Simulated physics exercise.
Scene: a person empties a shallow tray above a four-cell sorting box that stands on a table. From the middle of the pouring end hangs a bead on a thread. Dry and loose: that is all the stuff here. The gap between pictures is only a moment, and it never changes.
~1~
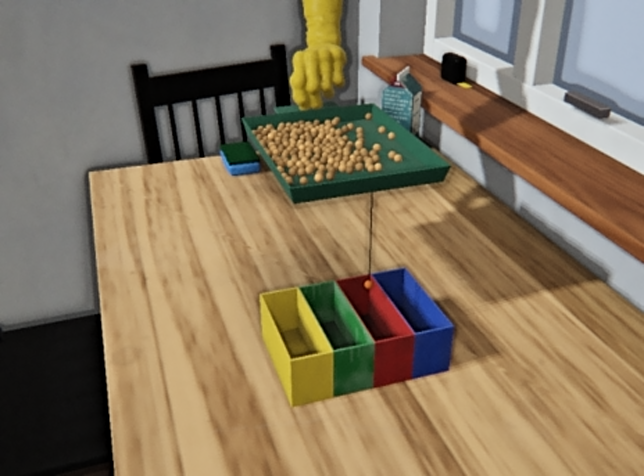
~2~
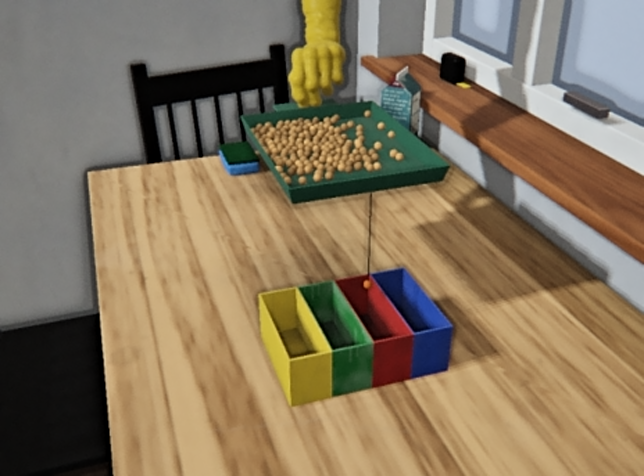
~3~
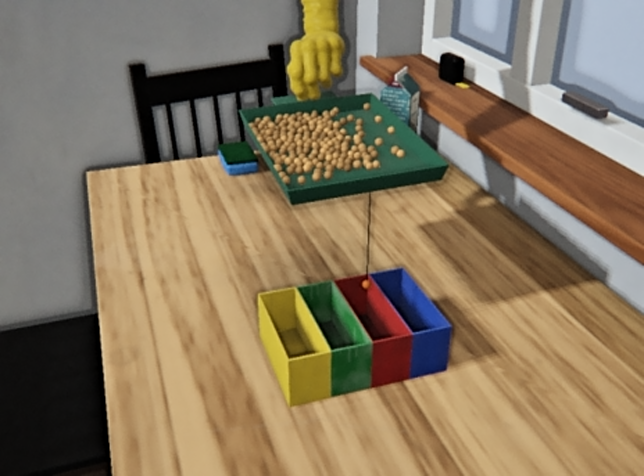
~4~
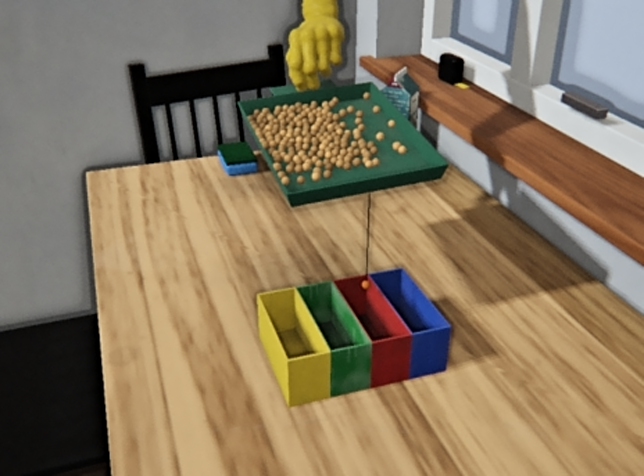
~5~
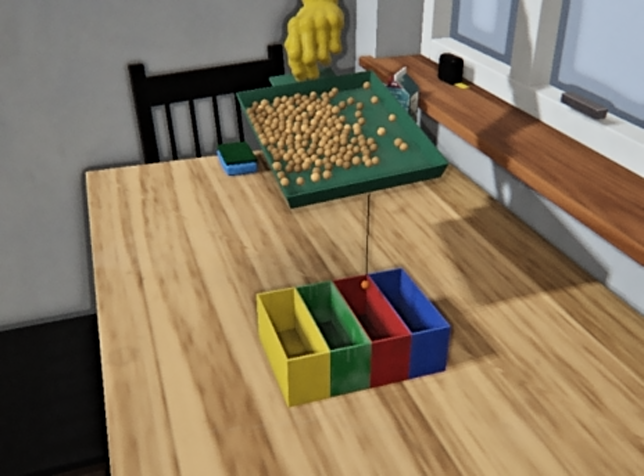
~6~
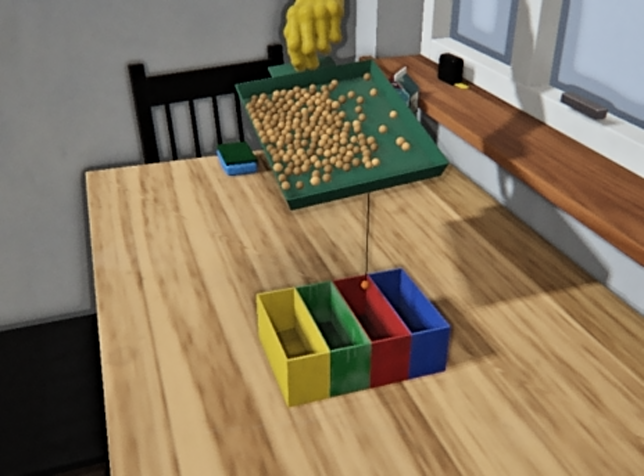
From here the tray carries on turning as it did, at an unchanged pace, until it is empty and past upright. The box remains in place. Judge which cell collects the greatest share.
I would say the yellow one.
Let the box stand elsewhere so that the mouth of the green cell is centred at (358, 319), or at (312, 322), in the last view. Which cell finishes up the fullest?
In the first case it's the yellow one, in the second it's the green one.
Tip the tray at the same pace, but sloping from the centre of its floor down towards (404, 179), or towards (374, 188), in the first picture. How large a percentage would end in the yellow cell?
First heading 0 %, second heading 10 %.
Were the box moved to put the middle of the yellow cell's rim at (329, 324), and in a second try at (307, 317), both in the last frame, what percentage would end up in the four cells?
First 40 %, then 70 %.
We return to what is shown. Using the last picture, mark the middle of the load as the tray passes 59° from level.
Look around (318, 183) in the last picture.
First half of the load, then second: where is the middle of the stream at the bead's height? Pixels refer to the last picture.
Points: About (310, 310), then about (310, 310).
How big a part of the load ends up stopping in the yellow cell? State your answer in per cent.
I'd estimate near 50 per cent.
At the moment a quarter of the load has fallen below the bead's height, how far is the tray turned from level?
Somewhere around 75 degrees.
Shortly afterwards, tray tipped steeply; the bulk on the tray; only a few in the yellow cell; only a few in the green cell; a little falling or outside the box.
Next, tray tipped right over; a little on the tray; near a third in the yellow cell; near a quarter in the green cell; only a few in the red cell; near a quarter falling or outside the box.
Some moments later, tray tipped past a quarter turn; near half in the yellow cell; near a third in the green cell; a little in the red cell; a little falling or outside the box.
In the end, tray tipped past a quarter turn; near half in the yellow cell; near a third in the green cell; a little in the red cell; none at all in the blue cell; a little outside the box.
